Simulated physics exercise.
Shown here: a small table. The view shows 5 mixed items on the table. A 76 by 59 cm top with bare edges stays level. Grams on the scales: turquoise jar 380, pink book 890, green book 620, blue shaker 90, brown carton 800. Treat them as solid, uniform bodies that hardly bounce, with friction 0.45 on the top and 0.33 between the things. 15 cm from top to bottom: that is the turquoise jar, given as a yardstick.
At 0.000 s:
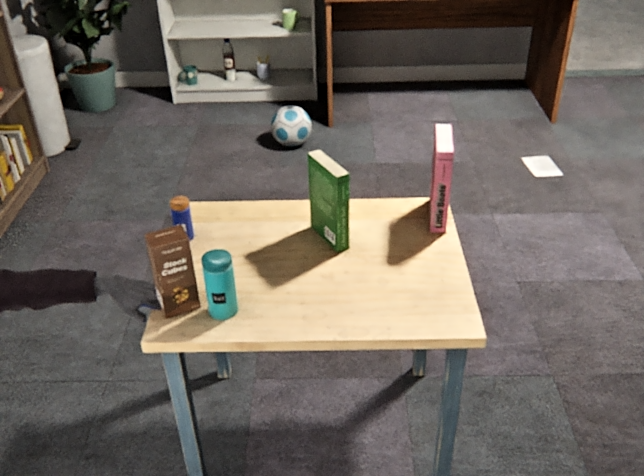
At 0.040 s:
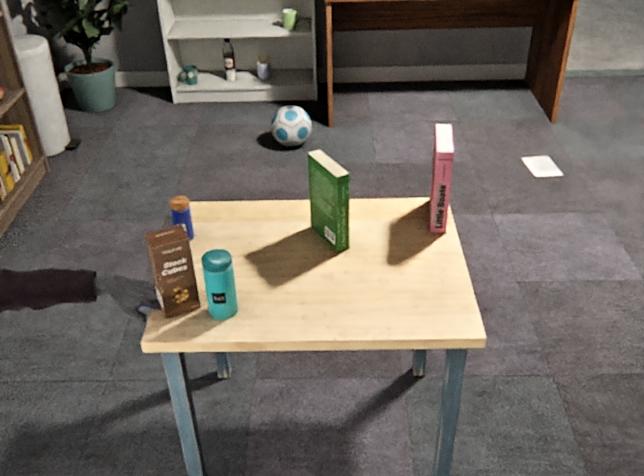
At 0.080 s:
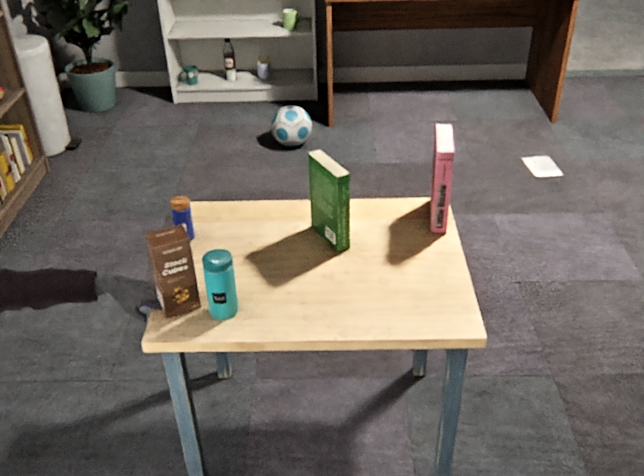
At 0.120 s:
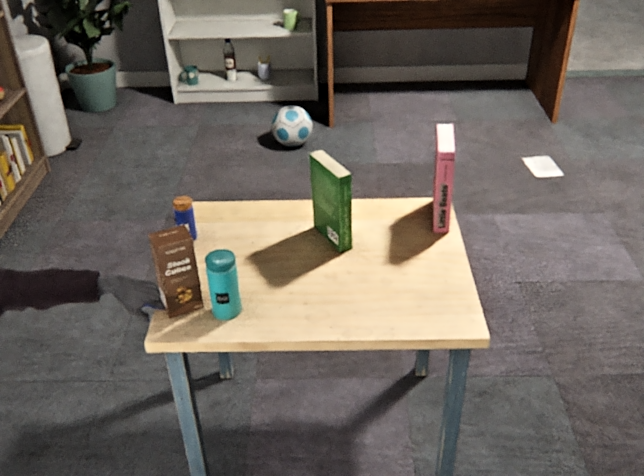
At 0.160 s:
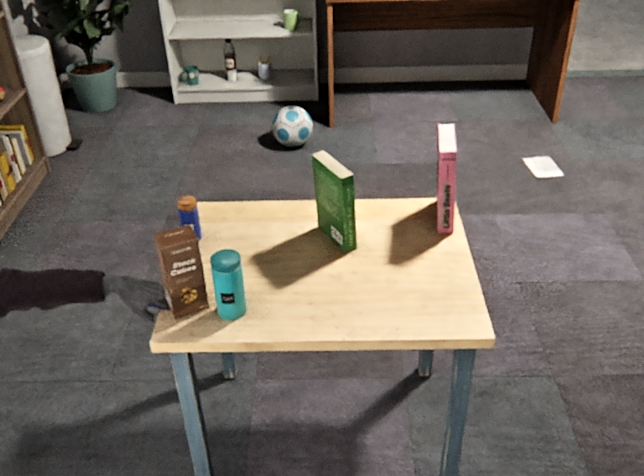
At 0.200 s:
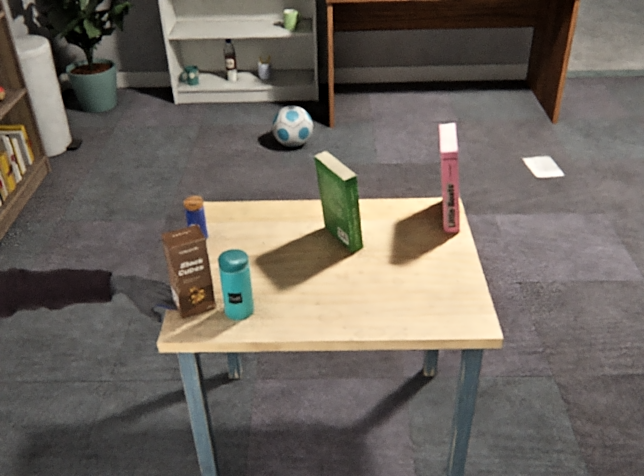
The clip shows a gloved hand at the left edge of a small table holding two books, a carton, a jar and a shaker; the table then shifts slightly right with the items, and the upright books lean slightly left.
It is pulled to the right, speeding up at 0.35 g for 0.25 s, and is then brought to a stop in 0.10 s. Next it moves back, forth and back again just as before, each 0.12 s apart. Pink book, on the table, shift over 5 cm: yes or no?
Yes.
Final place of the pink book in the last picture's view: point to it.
Around (395, 207).
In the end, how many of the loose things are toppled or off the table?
Total count: 4.
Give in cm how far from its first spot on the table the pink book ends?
Net shift near 16 cm.
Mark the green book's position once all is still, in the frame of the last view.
Roughly at (298, 249) in the last picture.
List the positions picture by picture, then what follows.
Pink book (441, 178); turquoise jar (220, 285), in the first frame.
Blue shaker (182, 219); brown carton (173, 272), in the second frame.
Turquoise jar (221, 285); green book (329, 201), in the third frame.
Table shifted 1 cm; blue shaker (185, 219); brown carton (177, 272), in the fourth frame.
Table shifted 2 cm; pink book (446, 178) leaning 3°; turquoise jar (229, 285), in the fifth frame.
Table shifted 3 cm; pink book (450, 177) leaning 6°; blue shaker (196, 219), in the sixth frame.
After 0.50 s, table shifted 15 cm; pink book on its side near (463, 205); green book on its side; blue shaker leaning 30°.
After 0.80 s, table shifted 3 cm; pink book on its side near (419, 207); turquoise jar on its side; blue shaker on its side.
After 1.40 s, table shifted 15 cm; pink book on its side near (462, 206); turquoise jar on its side; blue shaker on its side.
At rest (2.5 s), tipped over on the table, turquoise jar, pink book, green book and blue shaker; the last one in place, give or take 5 cm. In the last view, pink book near (395, 207).
